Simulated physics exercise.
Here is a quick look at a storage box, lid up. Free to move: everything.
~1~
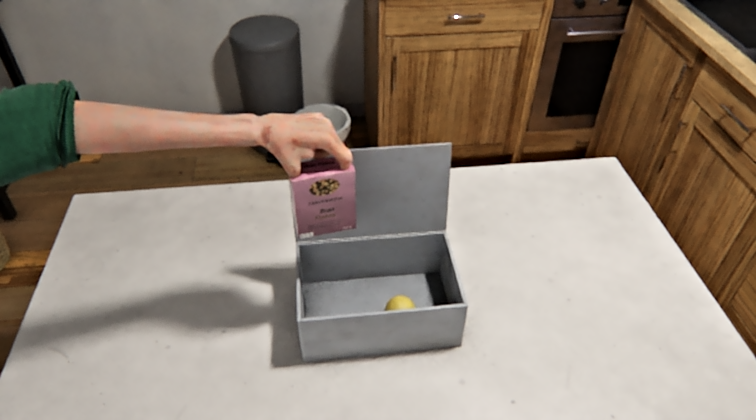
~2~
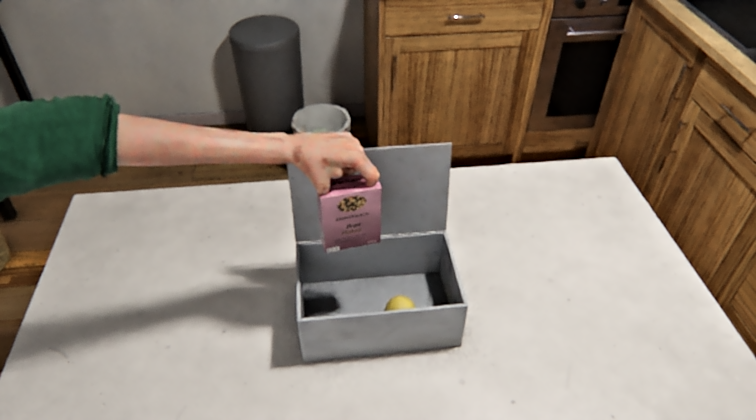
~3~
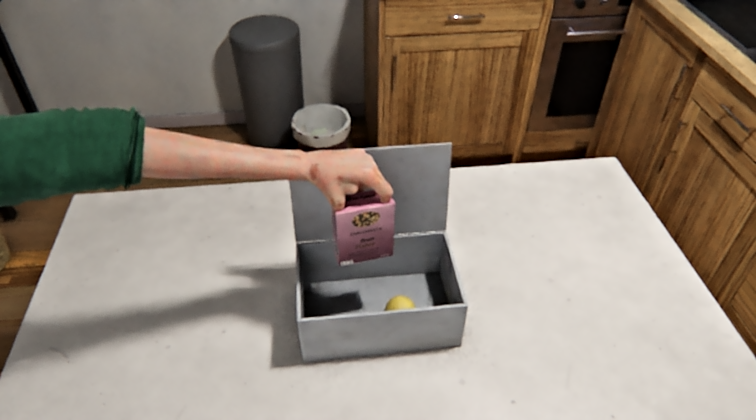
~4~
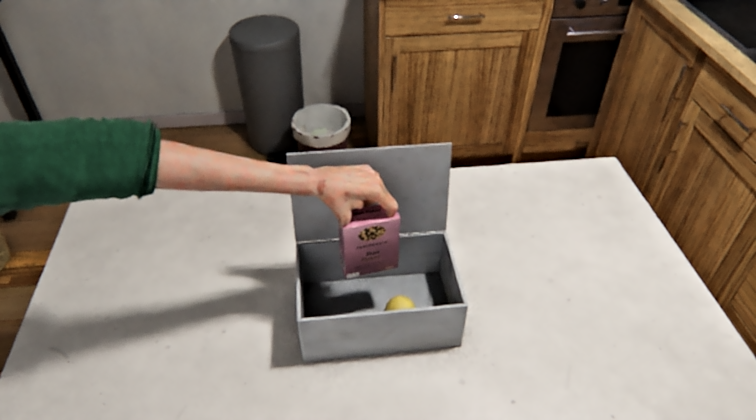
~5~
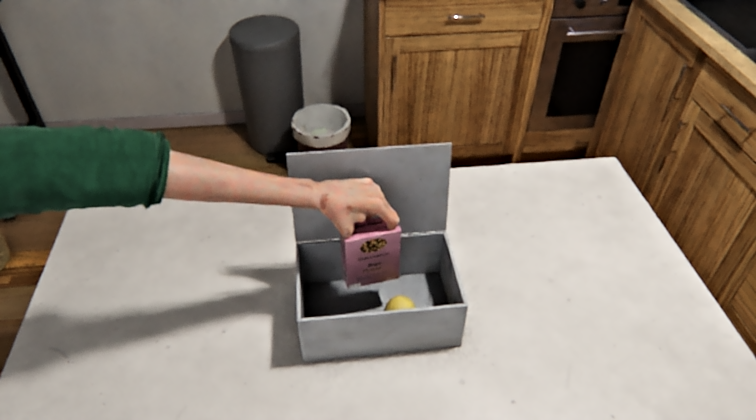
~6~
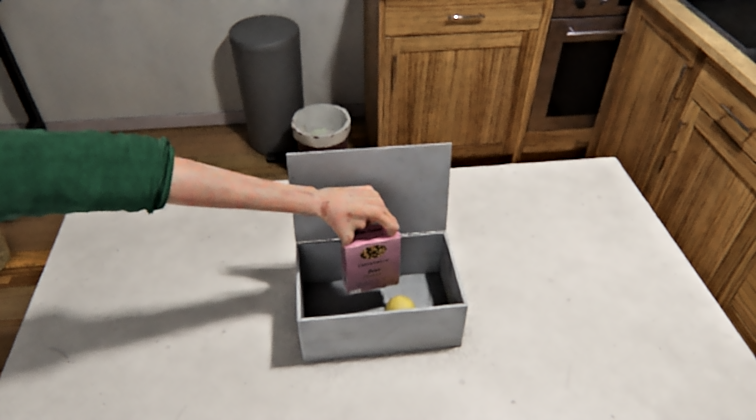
Pink packet held by a hand moving right and down into an open grey box with a small yellow object inside.
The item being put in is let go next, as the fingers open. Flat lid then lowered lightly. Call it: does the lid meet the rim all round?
No, the lid is held open.
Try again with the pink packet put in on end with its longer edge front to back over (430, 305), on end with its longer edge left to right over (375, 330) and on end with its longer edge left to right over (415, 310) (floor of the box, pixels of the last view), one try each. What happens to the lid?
Case one lid open, case two lid shut, case three lid shut.
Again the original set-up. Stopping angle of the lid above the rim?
Near 20°.
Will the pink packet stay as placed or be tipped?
Observation: It keeps the set orientation.
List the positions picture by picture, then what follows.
In the first picture, coming down; pink packet (323, 198).
In the second picture, coming down; pink packet (350, 213).
In the third picture, coming down; pink packet (363, 228).
In the fourth picture, coming down; pink packet (369, 241).
In the fifth picture, coming down; pink packet (370, 253).
In the sixth picture, put in, still held; pink packet (370, 259).
Then, 1.00 s past the last view, lid starting down; pink packet displaced about its own width near (370, 282).
Then, 1.50 s past the last view, lid 65° above the rim; pink packet displaced about its own width near (370, 282).
Then, 1.80 s past the last view, lid 35° above the rim; pink packet displaced about its own width near (370, 282).
Finally, lid 20° above the rim; moved from the start, pink packet; yellow lemon still in place. Final places as the last picture's camera would see them, pink packet near (370, 281).
